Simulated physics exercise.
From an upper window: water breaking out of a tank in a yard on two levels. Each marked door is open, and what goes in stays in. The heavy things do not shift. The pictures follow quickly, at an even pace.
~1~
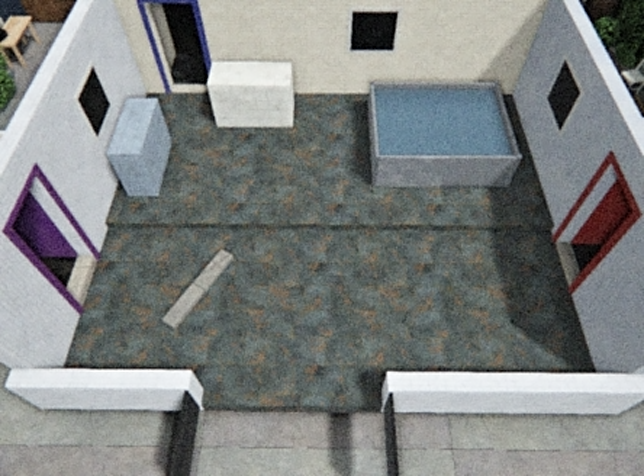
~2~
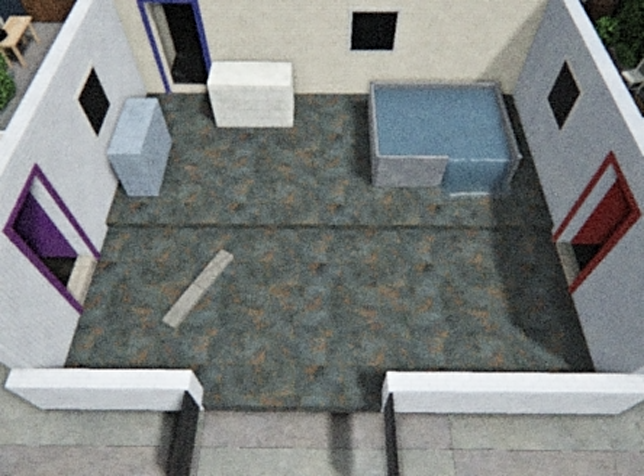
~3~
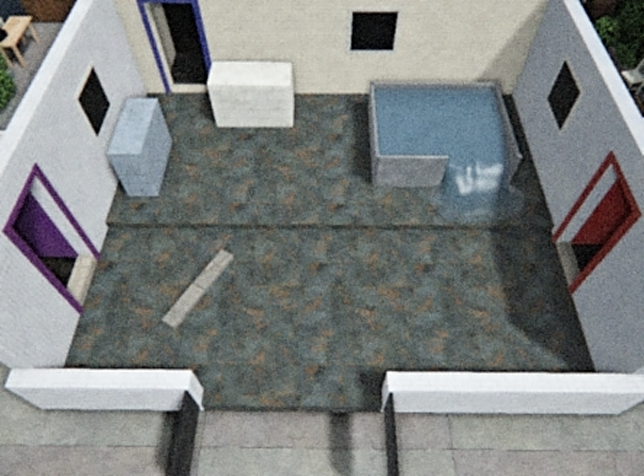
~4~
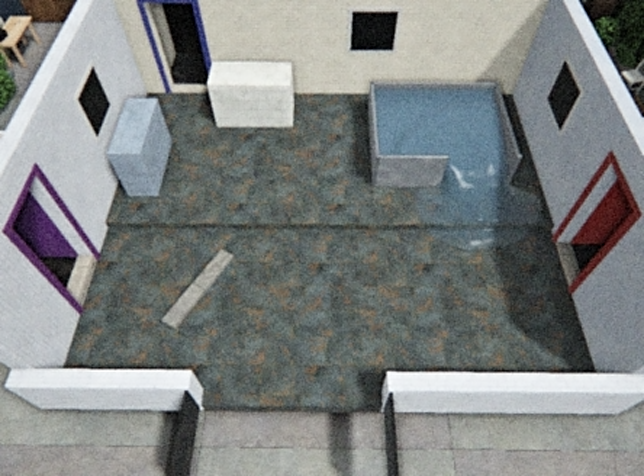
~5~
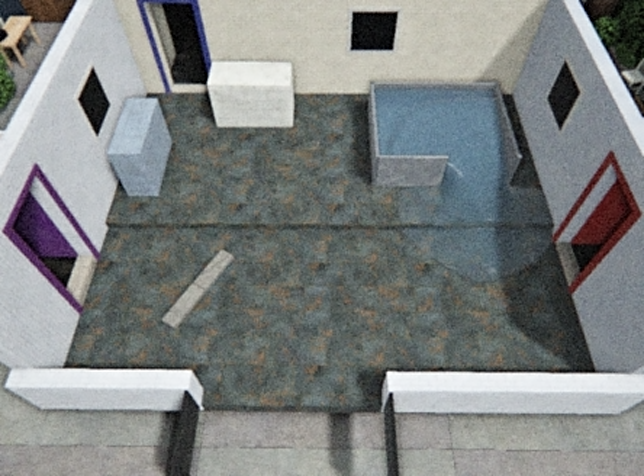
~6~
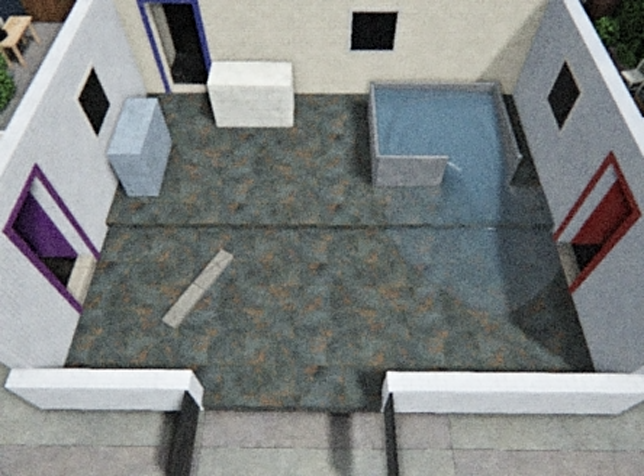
A large open tank of water stood in the back right of a walled yard, then its front gave way on the right, and water poured out and spread forward across the dark floor.
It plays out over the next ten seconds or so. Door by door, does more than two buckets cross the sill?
The blue door holds within the limit; the purple door holds within the limit; the red door floods.
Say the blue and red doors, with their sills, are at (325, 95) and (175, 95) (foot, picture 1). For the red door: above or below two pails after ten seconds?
My reading: The red door keeps below it.
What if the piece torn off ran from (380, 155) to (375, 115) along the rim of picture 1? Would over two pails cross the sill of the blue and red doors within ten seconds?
One by one: The blue door floods, the red door stays under.
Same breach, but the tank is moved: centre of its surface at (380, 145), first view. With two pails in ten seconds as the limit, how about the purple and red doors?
My reading: Purple door stays under; red door lets more in.
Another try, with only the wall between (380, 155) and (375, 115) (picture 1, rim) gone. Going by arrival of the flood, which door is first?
First comes the purple-painted one.
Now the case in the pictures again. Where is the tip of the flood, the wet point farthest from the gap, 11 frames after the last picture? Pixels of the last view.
At about (328, 389).
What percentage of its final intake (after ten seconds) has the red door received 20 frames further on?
Near 55 in a hundred.
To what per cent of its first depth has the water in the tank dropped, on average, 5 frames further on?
Some 70 per cent.
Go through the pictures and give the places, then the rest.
The first frame shows the open tank at (440, 121) is whole and still.
In the second frame, the front is at (439, 193), out from the gap at (475, 176).
In the third frame, water pours out at (474, 177) and has run to (446, 216).
In the fourth frame, the front is at (463, 246), out from the gap at (474, 178).
In the fifth frame, water pours out at (474, 178) and has run to (472, 276).
In the sixth frame, water pours out at (474, 177) and has run to (490, 312).
A moment on, water covers 25 % of the floor; the blue door not reached, the purple door not reached, the red door under two buckets in.
Next, water covers 25 % of the floor; the blue door not reached, the purple door not reached, the red door over two buckets in.
Then, water covers 35 % of the floor; the blue door not reached, the purple door not reached, the red door far over two buckets in.
Later, water covers 55 % of the floor; the blue door not reached, the purple door wet at the sill, nothing in, the red door far over two buckets in.
In the end, water covers 55 % of the floor; the blue door not reached, the purple door wet at the sill, nothing in, the red door far over two buckets in.
